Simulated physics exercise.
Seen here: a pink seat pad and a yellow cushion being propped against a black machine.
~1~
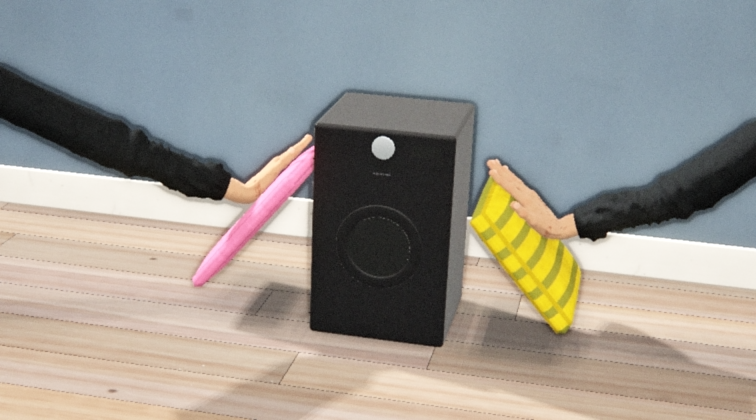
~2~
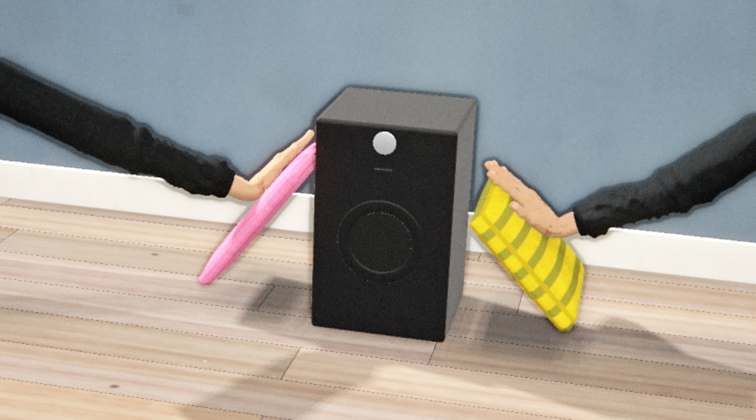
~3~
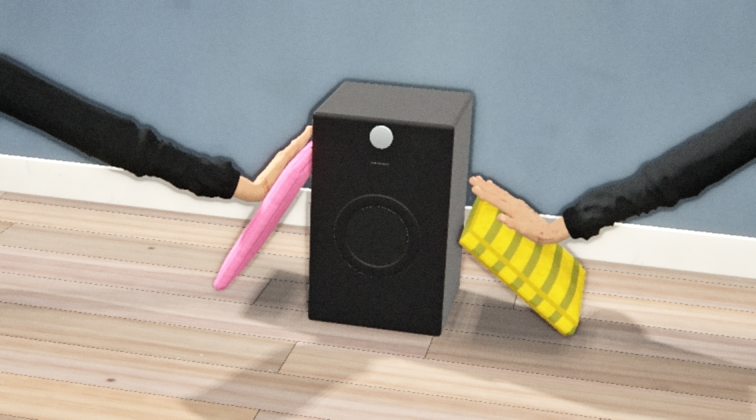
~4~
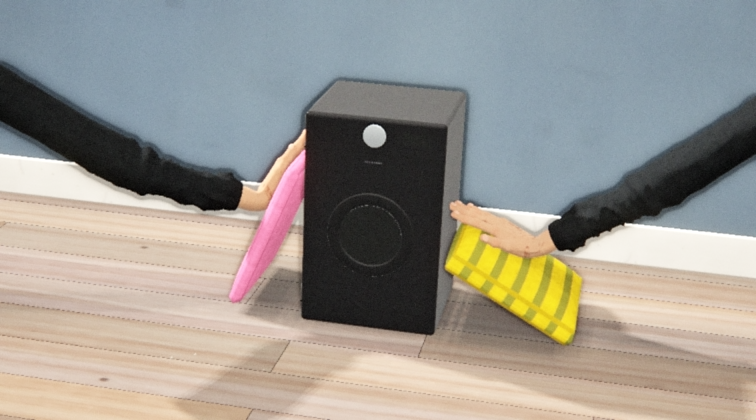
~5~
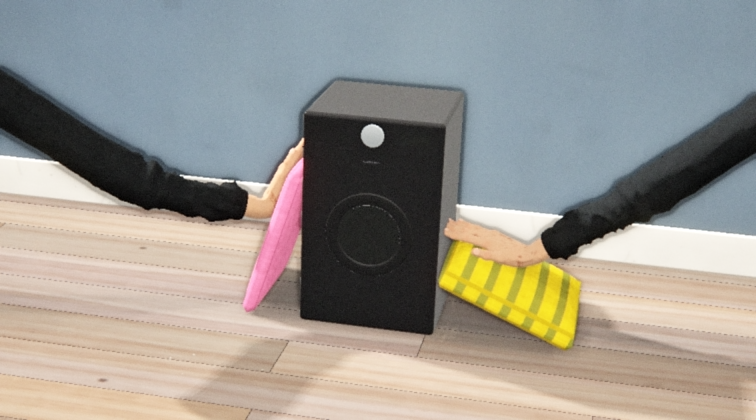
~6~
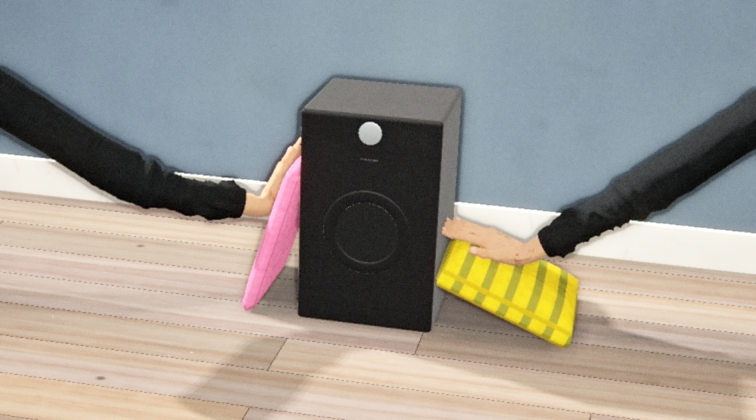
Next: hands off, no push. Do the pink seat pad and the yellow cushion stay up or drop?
My guess is the pink seat pad won't come down; my guess is the yellow cushion will come down.
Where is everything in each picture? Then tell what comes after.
The first frame shows seat pad foot (198, 283), head (290, 182); cushion foot (563, 329), head (476, 219).
The second frame shows seat pad foot (204, 282); cushion foot (568, 327).
The third frame shows seat pad foot (219, 287); cushion foot (571, 330).
The fourth frame shows seat pad foot (235, 299); cushion foot (569, 339).
The fifth frame shows seat pad foot (249, 308); cushion foot (569, 344).
The sixth frame shows seat pad foot (248, 307), head (293, 176), almost upright; cushion foot (567, 341), head (440, 279), at a low slant.
Then, 0.30 s on from there, seat pad propped as before near (287, 222); cushion flat on the floor near (511, 299).
In the end, seat pad propped as before near (287, 222); cushion flat on the floor near (512, 300). The pink seat pad keeps leaning and the yellow cushion slumps to the floor.
